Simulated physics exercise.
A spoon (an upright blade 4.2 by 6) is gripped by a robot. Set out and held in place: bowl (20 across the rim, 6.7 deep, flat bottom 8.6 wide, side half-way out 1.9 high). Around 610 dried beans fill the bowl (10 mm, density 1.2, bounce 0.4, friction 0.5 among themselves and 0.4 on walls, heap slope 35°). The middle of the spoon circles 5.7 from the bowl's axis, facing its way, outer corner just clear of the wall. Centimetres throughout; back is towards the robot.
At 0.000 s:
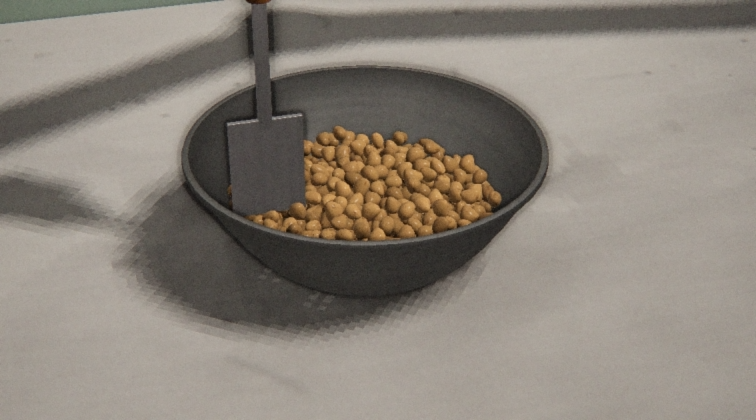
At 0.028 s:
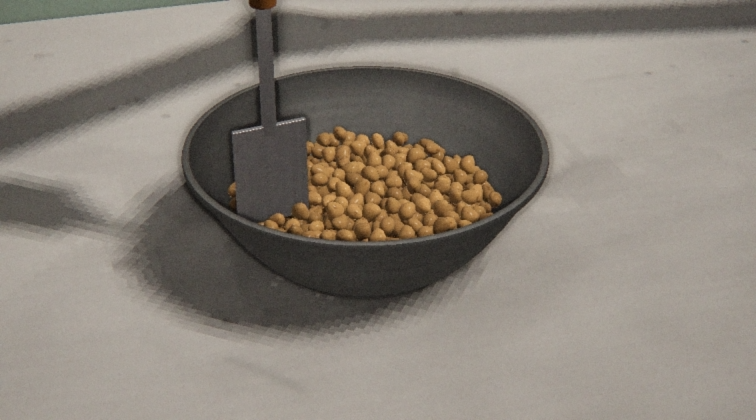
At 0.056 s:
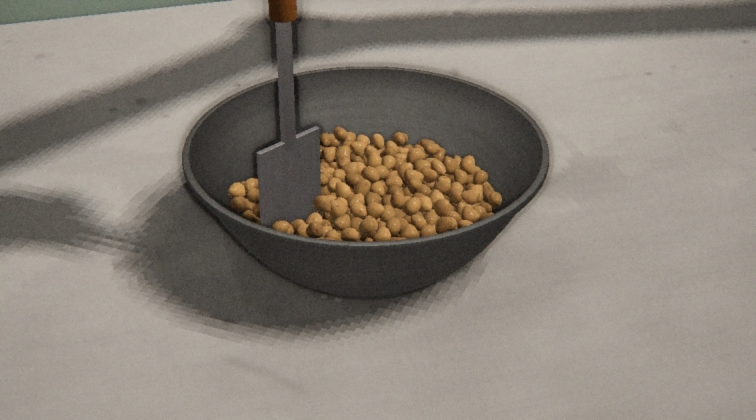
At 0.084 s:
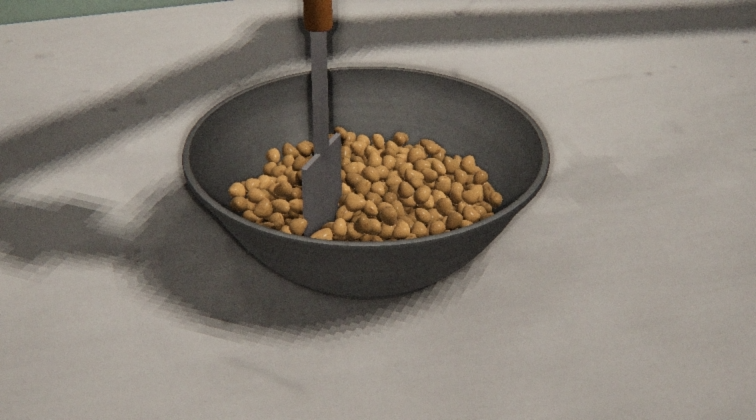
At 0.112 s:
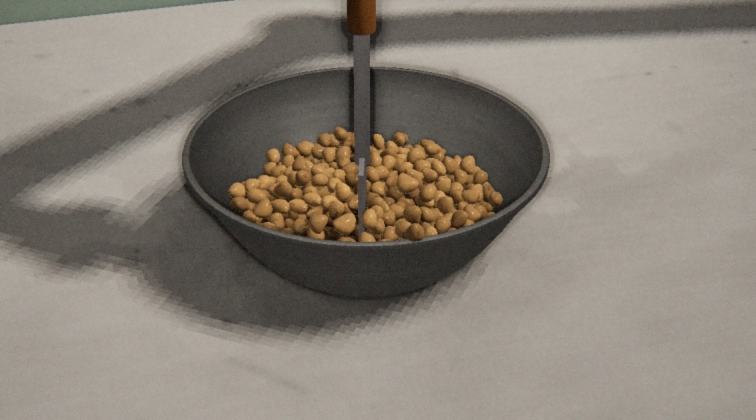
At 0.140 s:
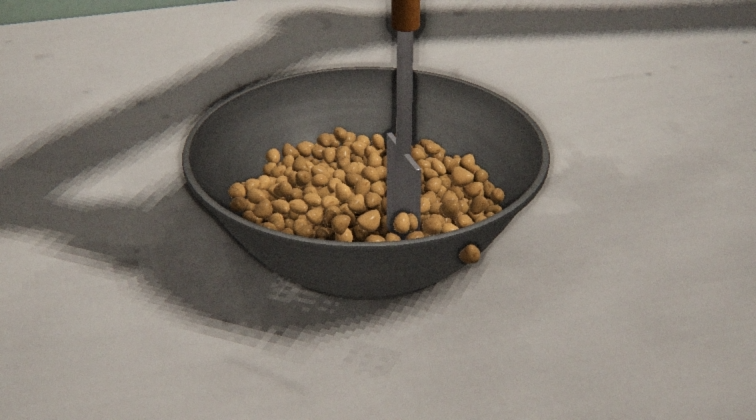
A flat metal spatula with a wooden handle swept through a dark bowl of brown beans from left to right, turning edge-on as it went, and one bean popped out over the front rim.
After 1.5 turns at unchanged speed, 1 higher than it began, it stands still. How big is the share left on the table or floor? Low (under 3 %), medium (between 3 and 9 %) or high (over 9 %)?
On the table or floor the share is high, over 9 %.
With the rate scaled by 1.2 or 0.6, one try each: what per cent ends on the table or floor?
About 20 and 5 per cent.
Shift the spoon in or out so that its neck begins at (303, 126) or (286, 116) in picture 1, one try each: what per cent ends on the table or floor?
Some 10 and 25 per cent.
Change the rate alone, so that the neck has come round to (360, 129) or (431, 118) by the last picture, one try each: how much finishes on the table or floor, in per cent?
Some 5 and 20 per cent.
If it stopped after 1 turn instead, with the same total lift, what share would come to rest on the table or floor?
Then about 10 per cent.
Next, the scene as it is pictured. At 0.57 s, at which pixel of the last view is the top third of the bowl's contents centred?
Near (358, 209).
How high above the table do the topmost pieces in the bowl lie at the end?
About 5.5 cm.
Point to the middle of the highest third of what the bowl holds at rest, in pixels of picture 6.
Around (364, 205).
After 0.36 s, 267° round, highest piece 9 above the table; 565 in the bowl, 21 on the table or floor, 25 in flight or on the tool.
After 0.57 s, 78° round, highest piece 9 above the table; 519 in the bowl, 76 on the table or floor, 16 in flight or on the tool.
After 0.88 s, 180° round, highest piece 5 above the table; 515 in the bowl, 96 on the table or floor.
After 1.58 s, 180° round, highest piece 5 above the table; 515 in the bowl, 96 on the table or floor.
In the end, 515 in the bowl, 96 on the table or floor. That is 16 % on the table or floor.
